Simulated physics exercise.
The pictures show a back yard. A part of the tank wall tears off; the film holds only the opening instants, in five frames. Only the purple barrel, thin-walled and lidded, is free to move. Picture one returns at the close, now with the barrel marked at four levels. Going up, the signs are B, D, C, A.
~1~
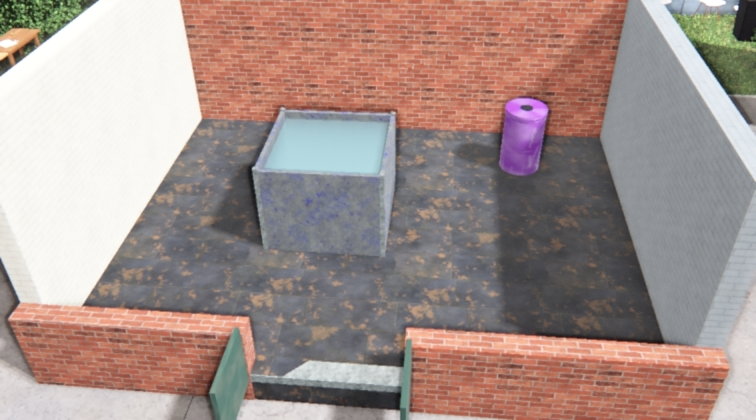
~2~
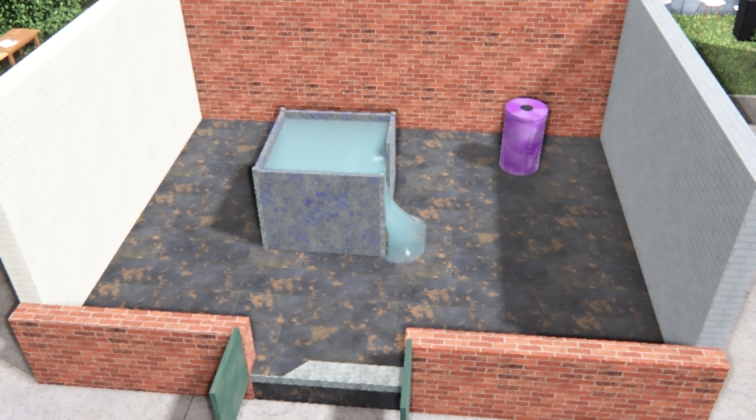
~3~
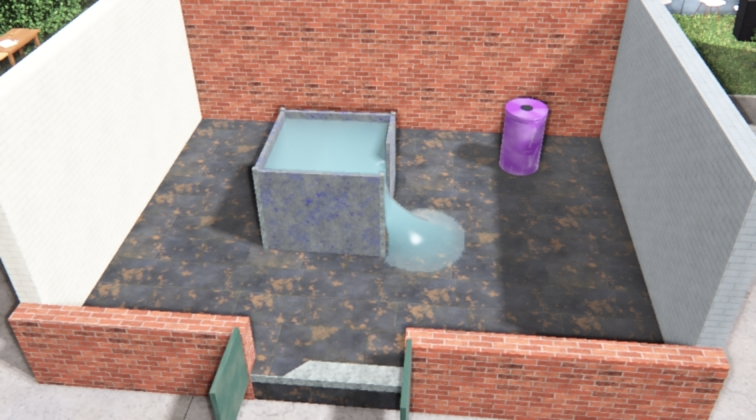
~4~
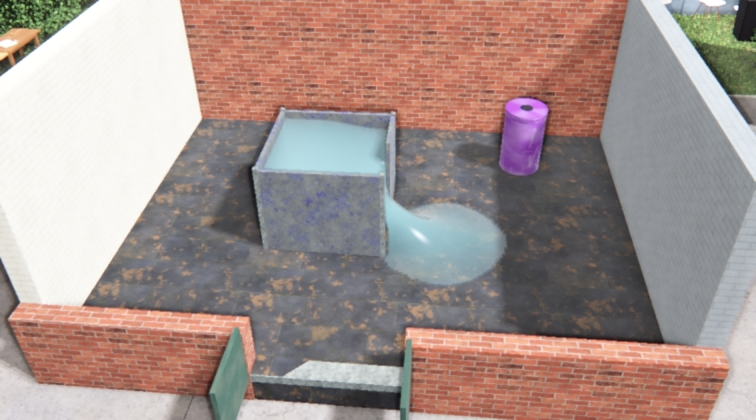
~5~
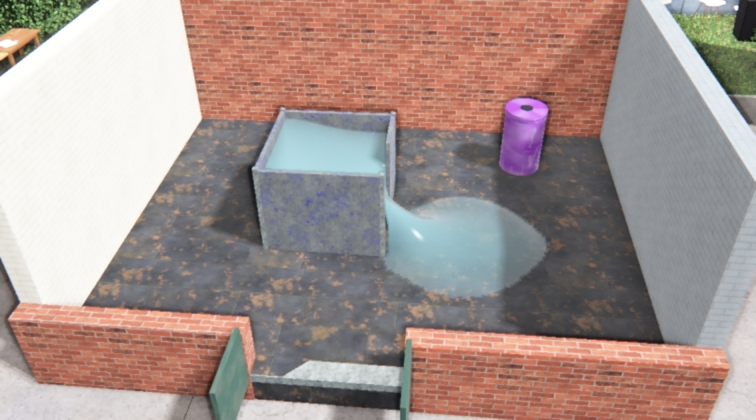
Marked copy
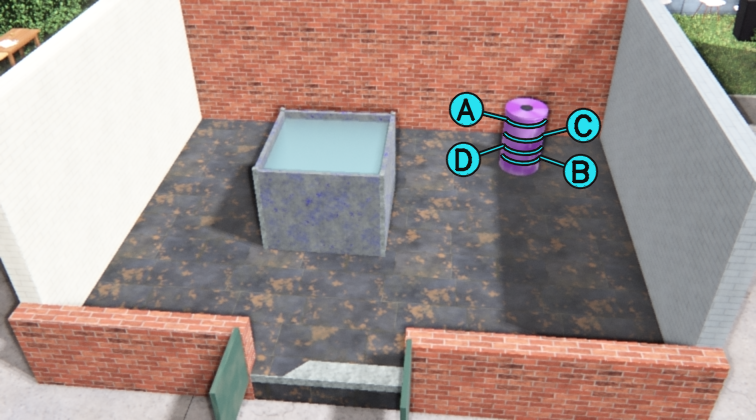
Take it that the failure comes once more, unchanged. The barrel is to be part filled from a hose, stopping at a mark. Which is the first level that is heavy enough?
B will do.
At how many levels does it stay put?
All of them.
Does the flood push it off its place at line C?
No, not at all.
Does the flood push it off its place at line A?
No, not at all.
In cyan, A at (527, 126); B at (522, 163); C at (525, 141); D at (523, 153); from the bottom up B, D, C, A.
For line A, it does not move.
For line B, it does not move.
For line C, it does not move.
For line D, it does not move.
